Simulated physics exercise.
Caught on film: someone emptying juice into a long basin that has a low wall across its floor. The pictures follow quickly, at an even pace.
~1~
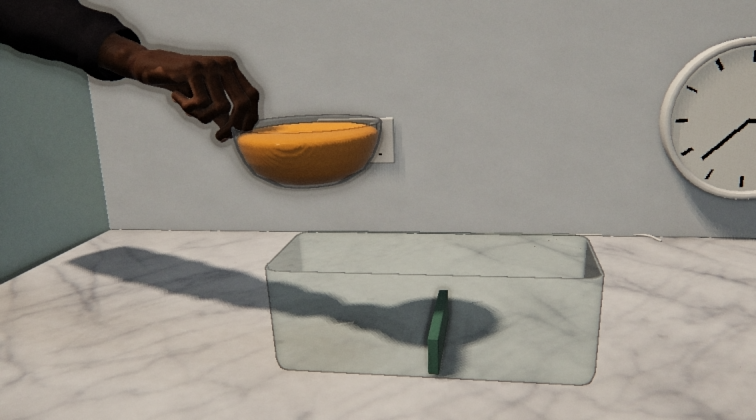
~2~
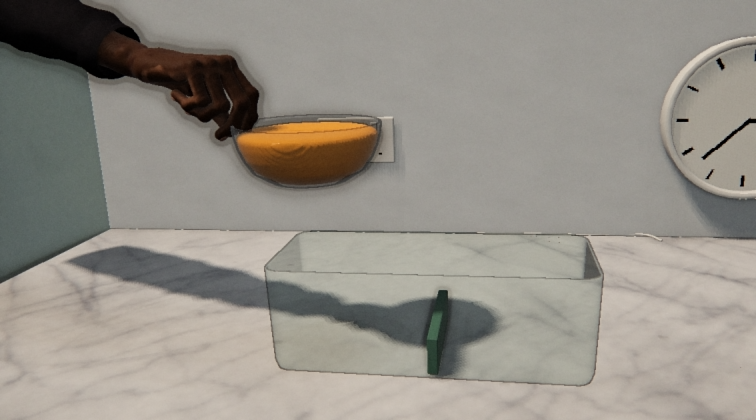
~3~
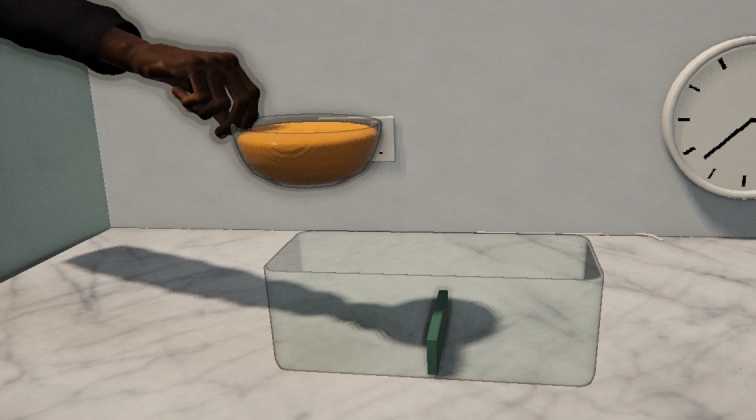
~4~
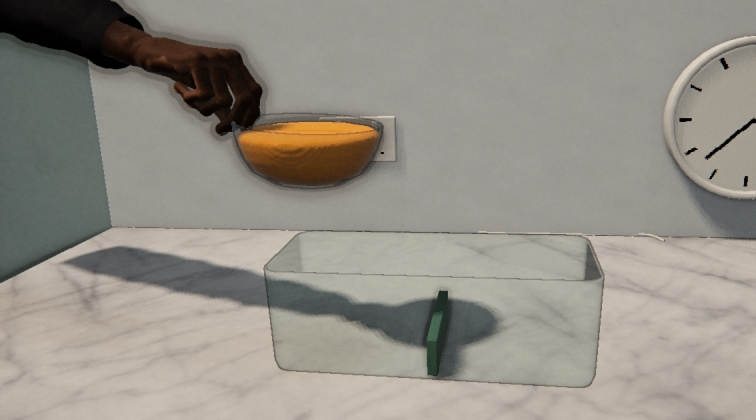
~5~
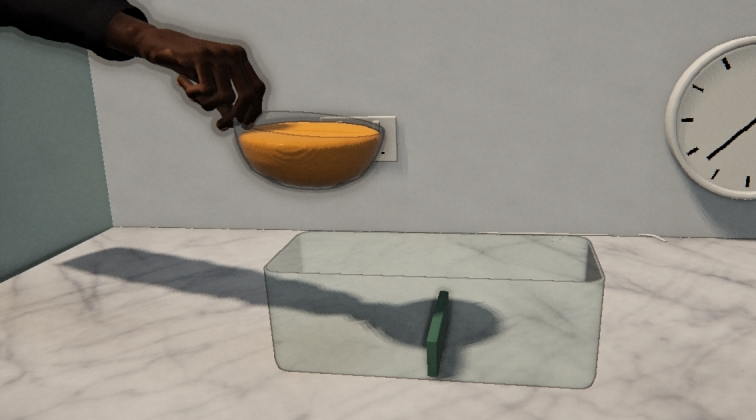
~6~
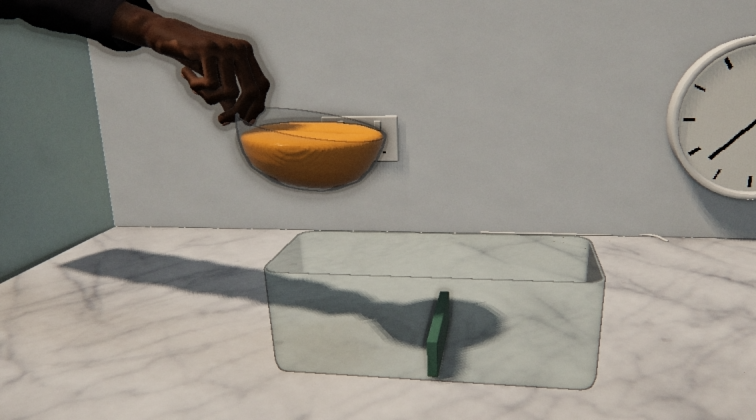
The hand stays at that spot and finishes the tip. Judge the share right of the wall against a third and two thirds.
It comes to from a third to two thirds.
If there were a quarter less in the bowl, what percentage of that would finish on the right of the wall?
It comes to 35 per cent or so.
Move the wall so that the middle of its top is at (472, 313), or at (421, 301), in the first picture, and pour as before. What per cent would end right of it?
In turn 5 and 70 in a hundred.
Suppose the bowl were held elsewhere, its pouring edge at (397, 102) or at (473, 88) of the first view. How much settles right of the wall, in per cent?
First some 70, then 90 per cent.
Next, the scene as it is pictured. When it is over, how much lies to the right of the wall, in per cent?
Roughly 50 in a hundred.
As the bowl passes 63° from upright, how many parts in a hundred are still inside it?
Some 40 per cent.
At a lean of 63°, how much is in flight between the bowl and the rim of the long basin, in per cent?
Roughly 35 in a hundred.
A moment on, the bowl is tipped part way and 39 per cent is still to pour, 7 is left of the wall and 19 right of it.
Next, the bowl is tipped on its side and 3 per cent is still to pour, 42 is left of the wall and 51 right of it.
Then the bowl is tipped on its side and 0 per cent is still to pour, 48 is left of the wall and 51 right of it.
Later the bowl is tipped on its side and 0 per cent is still to pour, 48 is left of the wall and 52 right of it.
At rest 48 per cent lies left of the wall, 52 right of it and 0 outside.
